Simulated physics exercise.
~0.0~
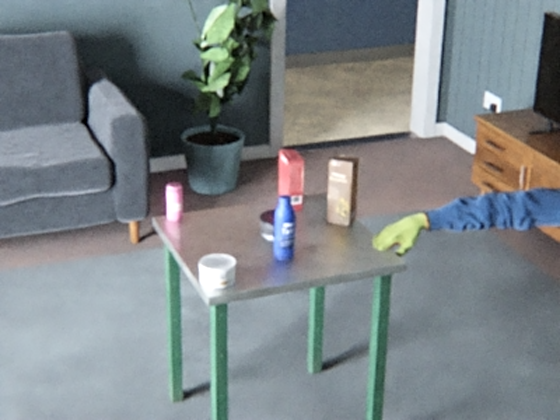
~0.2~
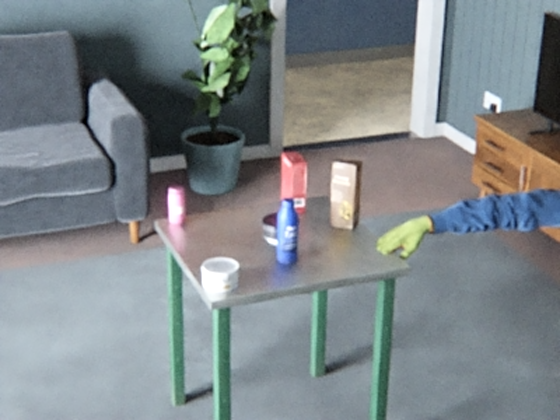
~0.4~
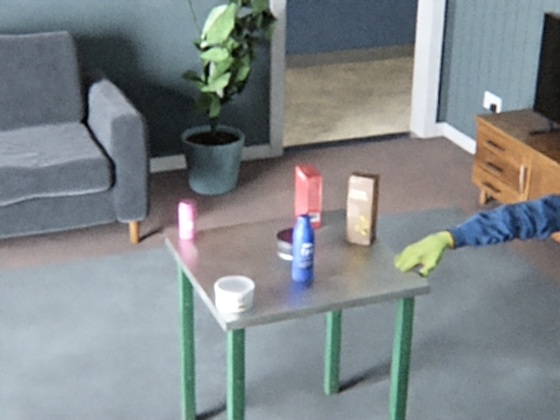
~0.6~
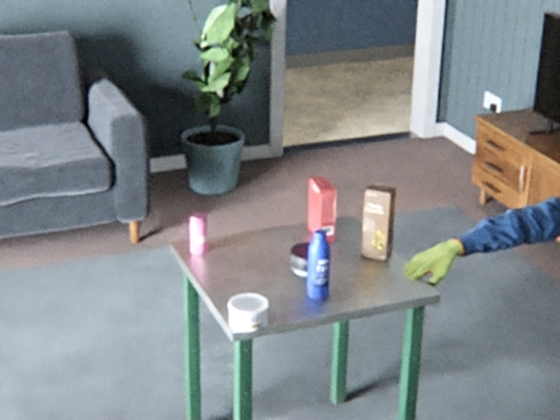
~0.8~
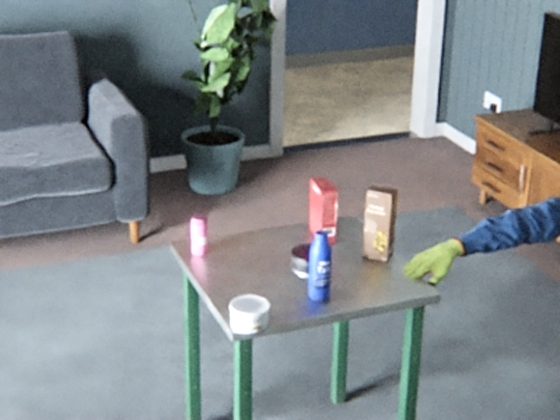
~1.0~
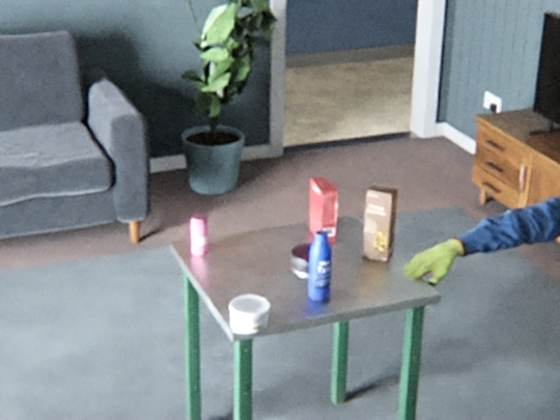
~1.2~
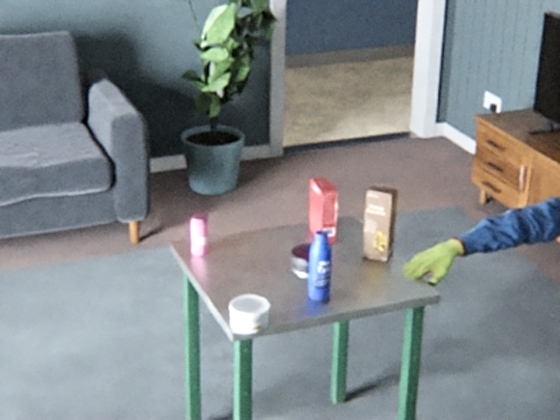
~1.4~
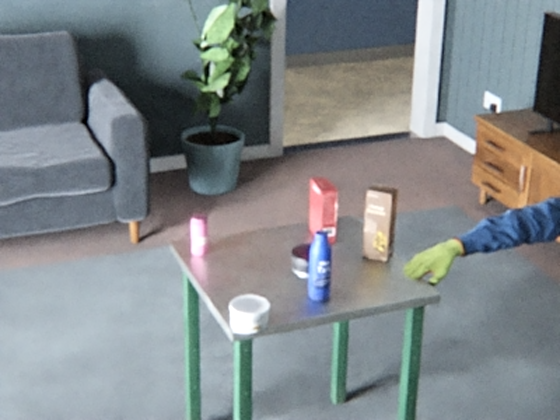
A small grey-topped table with green legs stands in a room with a sofa and a potted plant, a green-gloved hand at its right edge. On it are a pink shaker, a white tub, a dark tub, a blue bottle, a red packet and a brown carton. The table barely shifts at first, then slides a short way towards the viewer and to the right, the hand moving with it. The items ride along, and none of them topples. The table then stops and stays still, with everything still on top and the glove at its edge.
